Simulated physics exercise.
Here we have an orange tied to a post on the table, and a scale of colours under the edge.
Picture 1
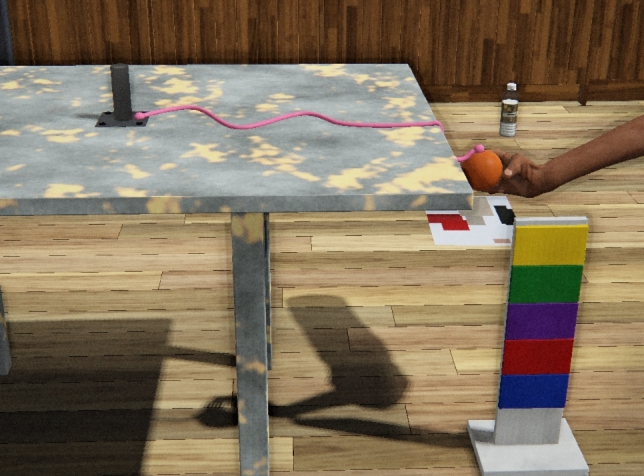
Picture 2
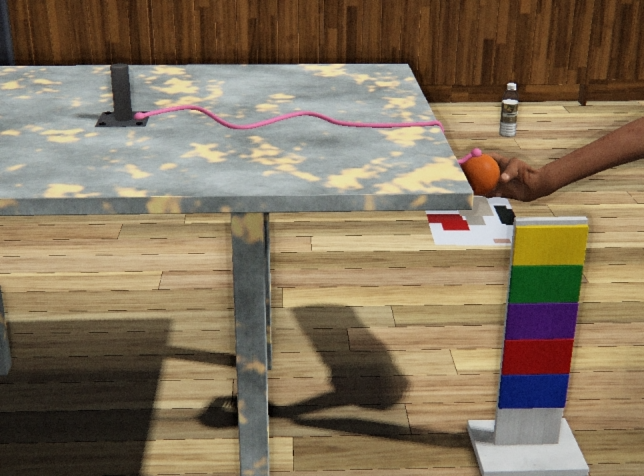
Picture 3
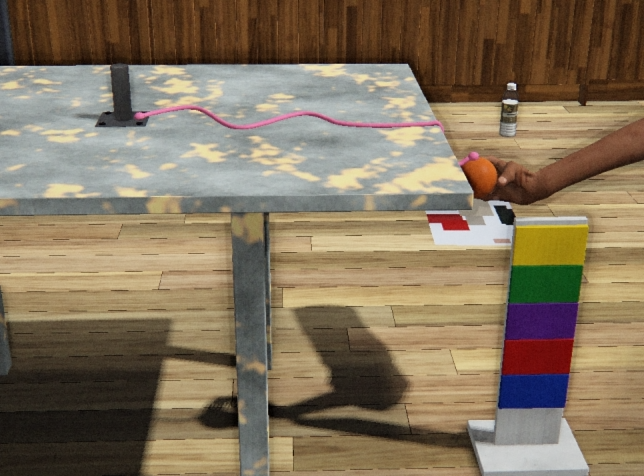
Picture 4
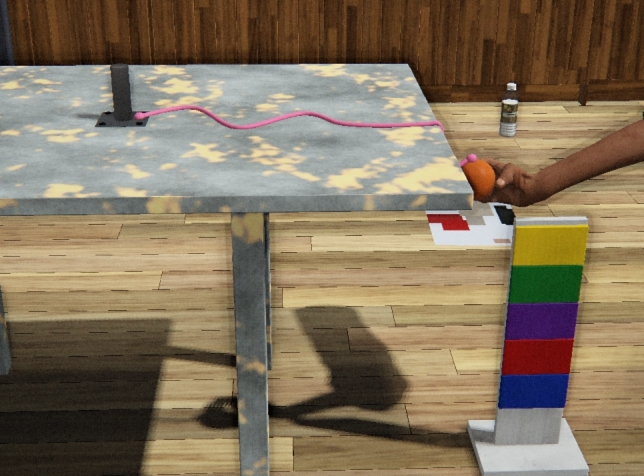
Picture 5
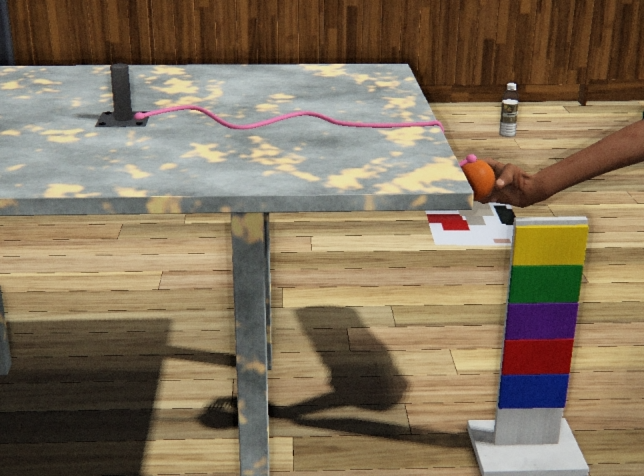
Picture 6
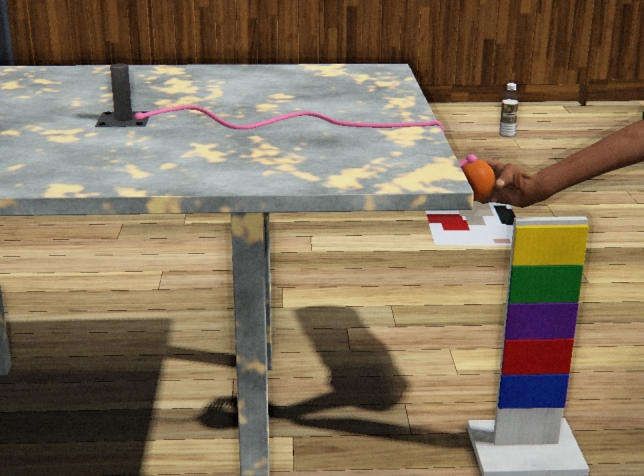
Hand holding an orange tied to a pink cord at a table's edge, shifting it very slightly above a coloured scale.
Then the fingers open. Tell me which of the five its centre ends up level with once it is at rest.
Its centre ends up level with green.
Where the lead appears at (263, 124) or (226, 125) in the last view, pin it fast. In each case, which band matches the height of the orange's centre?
Results, in sequence: Yellow / yellow.
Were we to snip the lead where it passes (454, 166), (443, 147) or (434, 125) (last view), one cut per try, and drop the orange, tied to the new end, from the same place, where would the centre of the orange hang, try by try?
Well, that gives around (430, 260) the first time, (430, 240) the next and (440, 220) the last.
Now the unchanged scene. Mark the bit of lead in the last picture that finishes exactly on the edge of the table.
It's the piece you see at (360, 126).
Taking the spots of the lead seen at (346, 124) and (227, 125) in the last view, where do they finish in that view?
The first settles around (425, 121), the second around (273, 119).
Early on, orange near (426, 268); level with green.
Midway, orange near (445, 278); level with green.
Finally, orange near (434, 282); level with green. Its centre hangs level with the green band.
